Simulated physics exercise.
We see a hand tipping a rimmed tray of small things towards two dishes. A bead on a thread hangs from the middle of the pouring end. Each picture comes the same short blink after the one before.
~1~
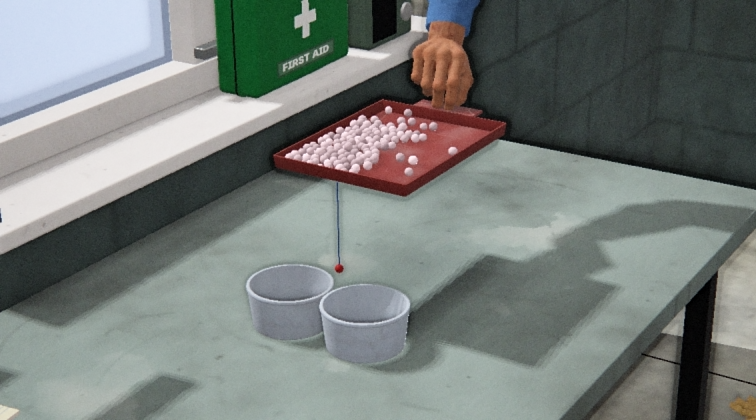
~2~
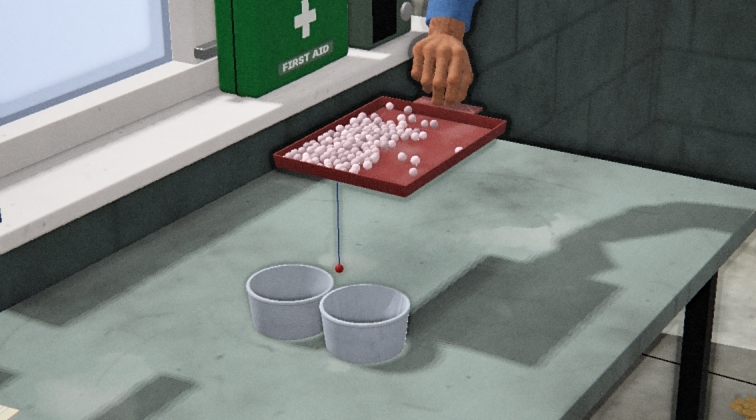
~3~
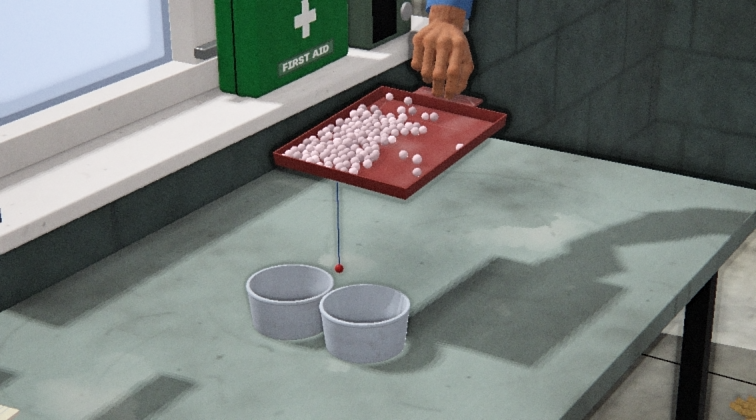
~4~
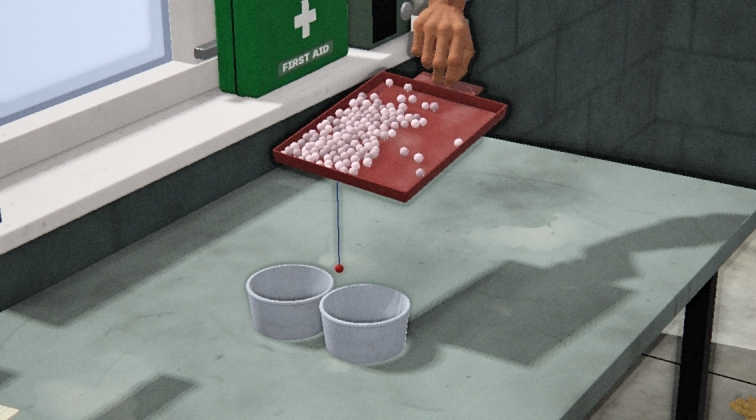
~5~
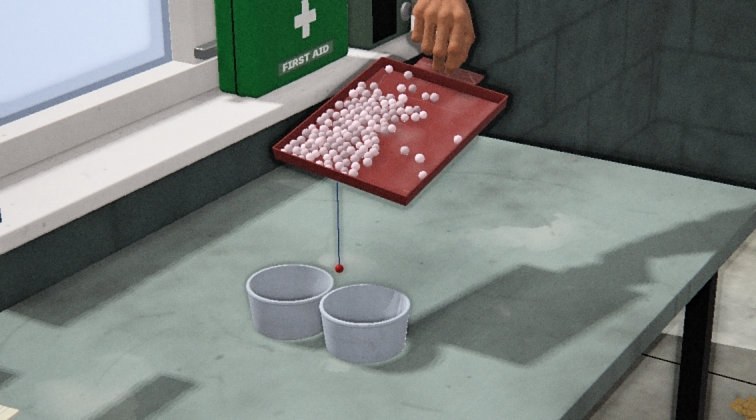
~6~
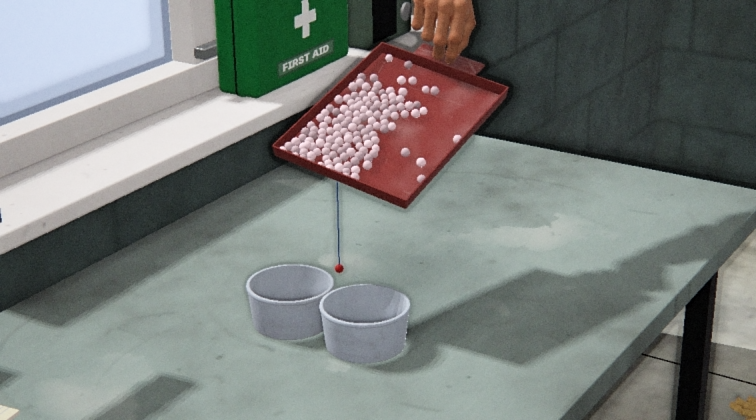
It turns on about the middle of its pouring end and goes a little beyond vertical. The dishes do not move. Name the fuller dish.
Fuller: The right dish.
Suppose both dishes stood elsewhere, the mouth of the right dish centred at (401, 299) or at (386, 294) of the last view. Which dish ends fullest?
In turn: The right dish; the dish on the right.
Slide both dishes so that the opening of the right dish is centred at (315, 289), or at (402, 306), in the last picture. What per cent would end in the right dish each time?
Near 0 % and 90 %.
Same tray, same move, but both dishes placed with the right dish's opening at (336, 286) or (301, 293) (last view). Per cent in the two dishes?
In turn 0 and 0 in a hundred.
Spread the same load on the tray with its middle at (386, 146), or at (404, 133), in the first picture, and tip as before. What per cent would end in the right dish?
Roughly 60 per cent, and 50 per cent.
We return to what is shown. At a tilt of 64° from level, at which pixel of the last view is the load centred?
Near (380, 176).
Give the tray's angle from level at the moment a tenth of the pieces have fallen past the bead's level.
At some 70 degrees.
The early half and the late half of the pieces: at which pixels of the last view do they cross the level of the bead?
The first part at (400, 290); the rest at (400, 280).
Soon, tray tipped steeply; most on the tray; a stray few in the right dish; a stray few outside both; a small part in the air.
A while on, tray tipped past a quarter turn; a small part on the tray; about a third in the right dish; about a quarter outside both; about a quarter in the air.
Towards the end, tray tipped past a quarter turn; about half in the right dish; about half outside both.
Finally, tray tipped past a quarter turn; about half in the right dish; none in the left dish; about half outside both.
